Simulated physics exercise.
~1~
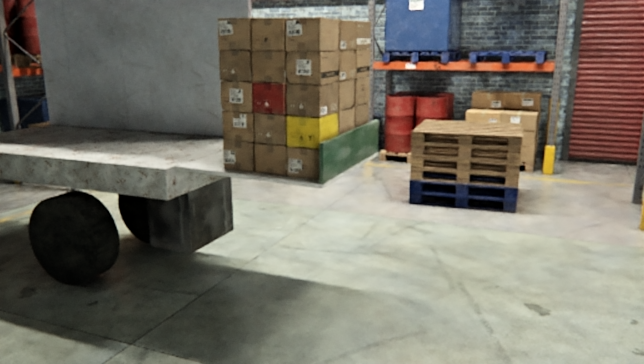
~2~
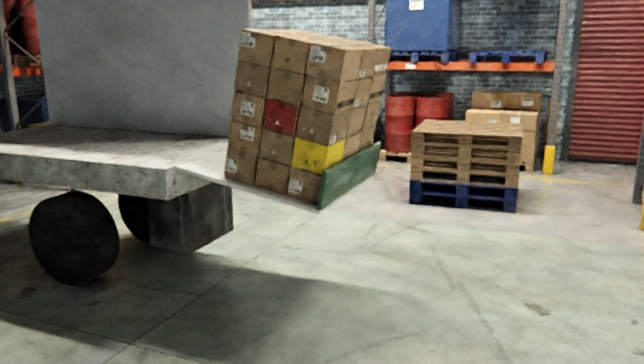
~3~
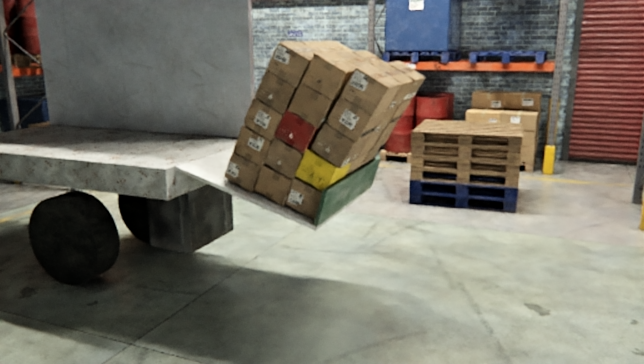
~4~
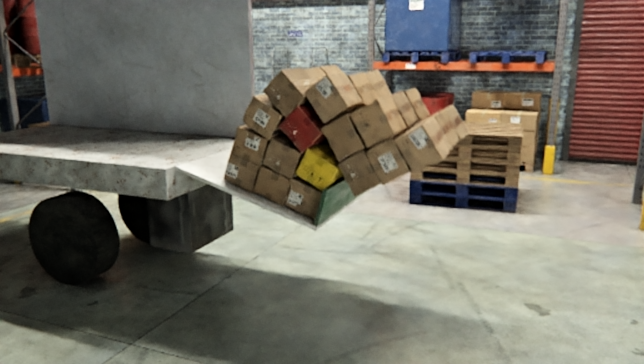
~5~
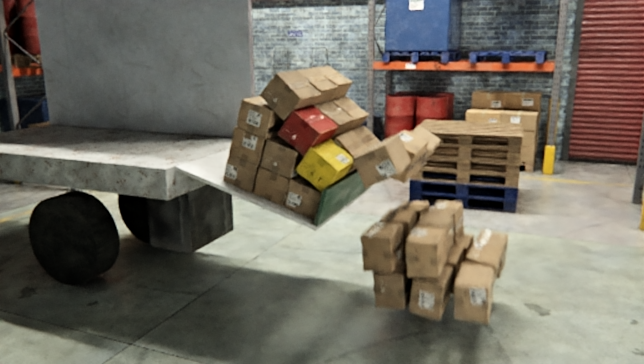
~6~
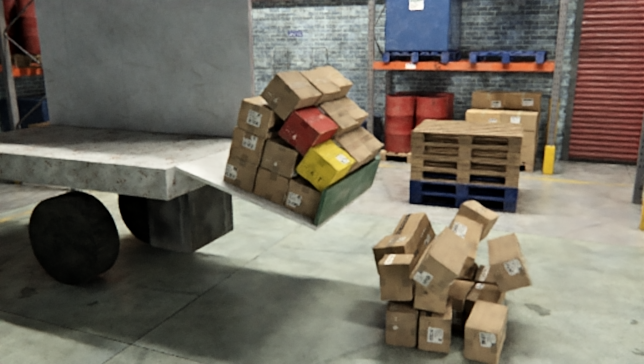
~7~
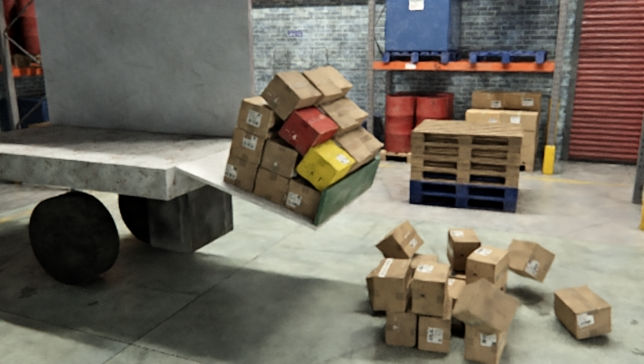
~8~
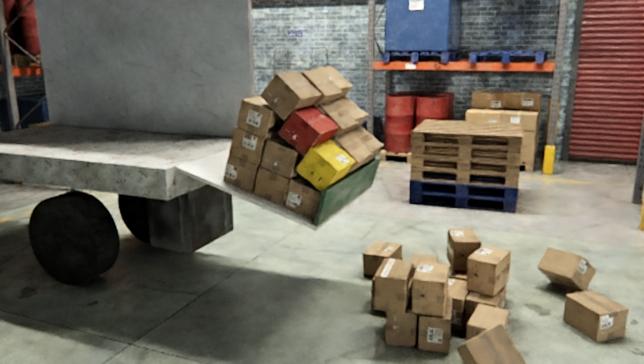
The footage shows a stack of cardboard boxes on a lorry's tail lift in a warehouse tilting to the right as the platform dips. Boxes slide off the upper right side and tumble across the floor, while the rest, including the red and yellow ones, stay aboard, leaning.
